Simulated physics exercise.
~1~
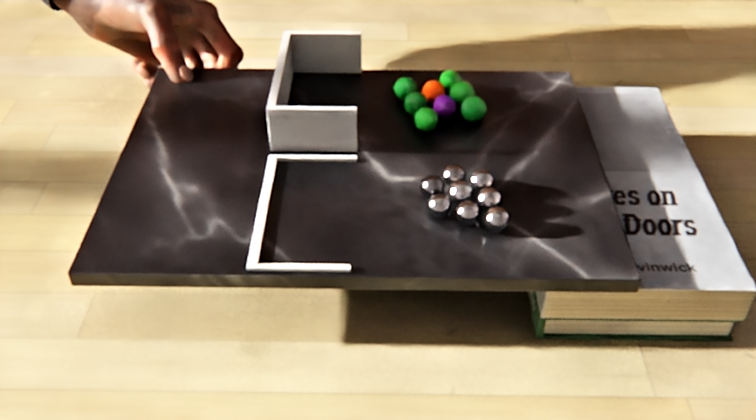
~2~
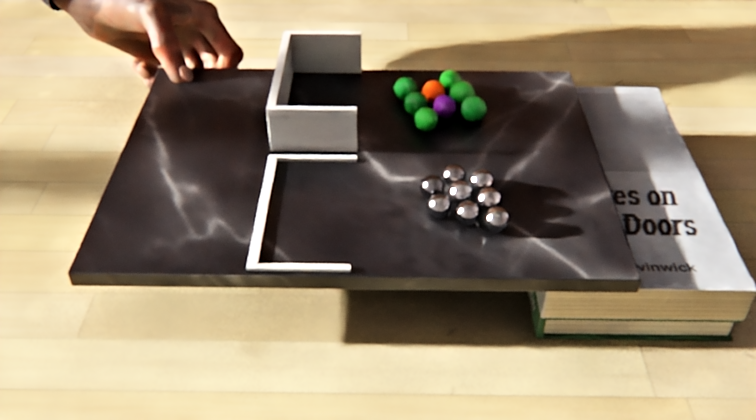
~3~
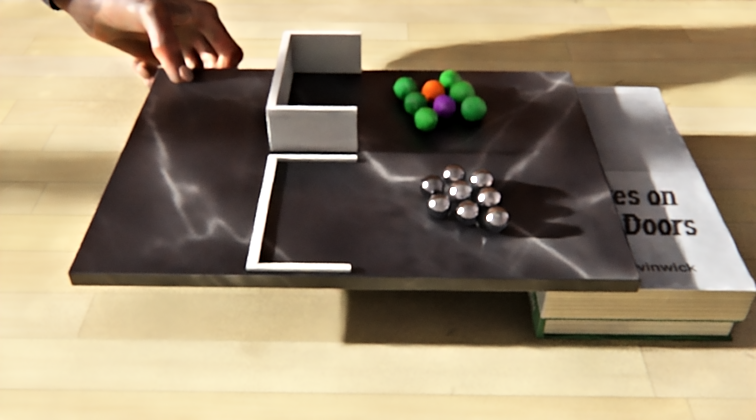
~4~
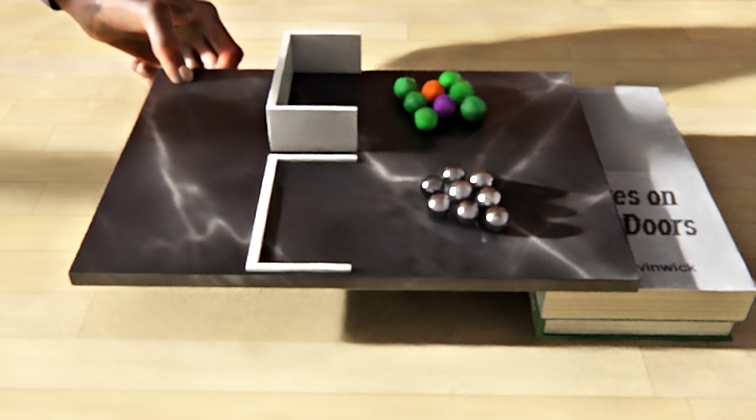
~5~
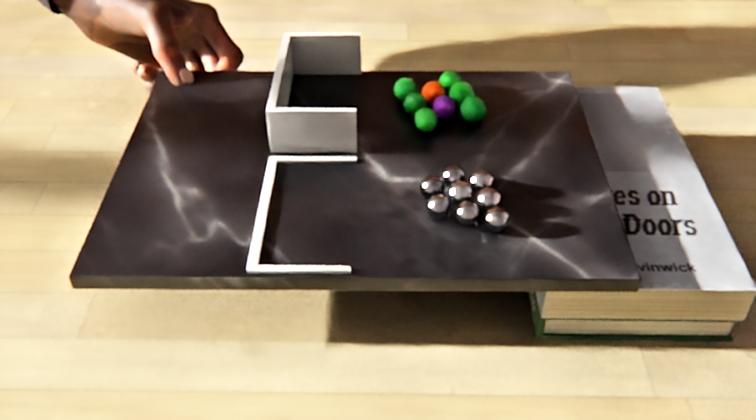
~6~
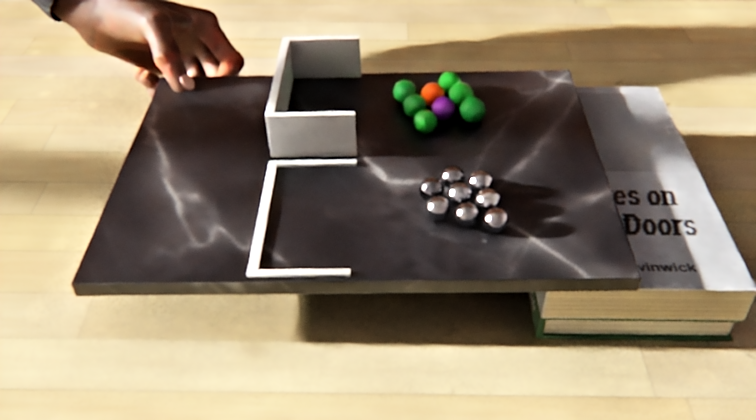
A hand slightly lowers the left end of a board holding marbles and steel balls.
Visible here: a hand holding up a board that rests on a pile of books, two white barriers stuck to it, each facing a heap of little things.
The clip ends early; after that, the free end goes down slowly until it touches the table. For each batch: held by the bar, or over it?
In the end the front batch overcomes its barrier; the back batch fails to clear its barrier.
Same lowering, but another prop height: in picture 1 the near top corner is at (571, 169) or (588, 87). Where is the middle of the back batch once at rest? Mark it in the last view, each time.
Around (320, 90) in the first try, (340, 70) in the second.
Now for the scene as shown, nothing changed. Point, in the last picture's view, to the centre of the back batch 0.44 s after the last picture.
I'd mark it somewhere close to (387, 116).
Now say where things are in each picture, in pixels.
Held end of the board at (90, 269), level; book pile at (607, 187), low, a small part of the board's length; front batch at (461, 193), a few steel balls; back batch at (434, 92), a few glass marbles; front bar at (263, 208), much lower than a piece; back bar at (281, 88), taller than the pieces, in the first picture.
Held end of the board at (90, 269), level; back batch at (434, 92), in the second picture.
Held end of the board at (90, 269), level; front batch at (461, 193), in the third picture.
Held end of the board at (90, 269), level; back batch at (445, 107), in the fourth picture.
Held end of the board at (91, 272), level; front batch at (460, 194), in the fifth picture.
Held end of the board at (93, 279), down by 2°; book pile at (607, 187); front batch at (459, 195), not moving; back batch at (433, 94), not moving; front bar at (264, 214); back bar at (281, 94), in the sixth picture.
Then, 0.20 s after the last picture, board sloping at 6°; front batch where it was; back batch where it was.
Then, 0.44 s after the last picture, board sloping at 9°; front batch on its way down; back batch on its way down.
Then, 0.71 s after the last picture, board resting at 10°; front batch about a third past its bar; back batch has reached its bar.
By the end, board resting at 10°; front batch all past its bar; back batch gathered behind its bar.
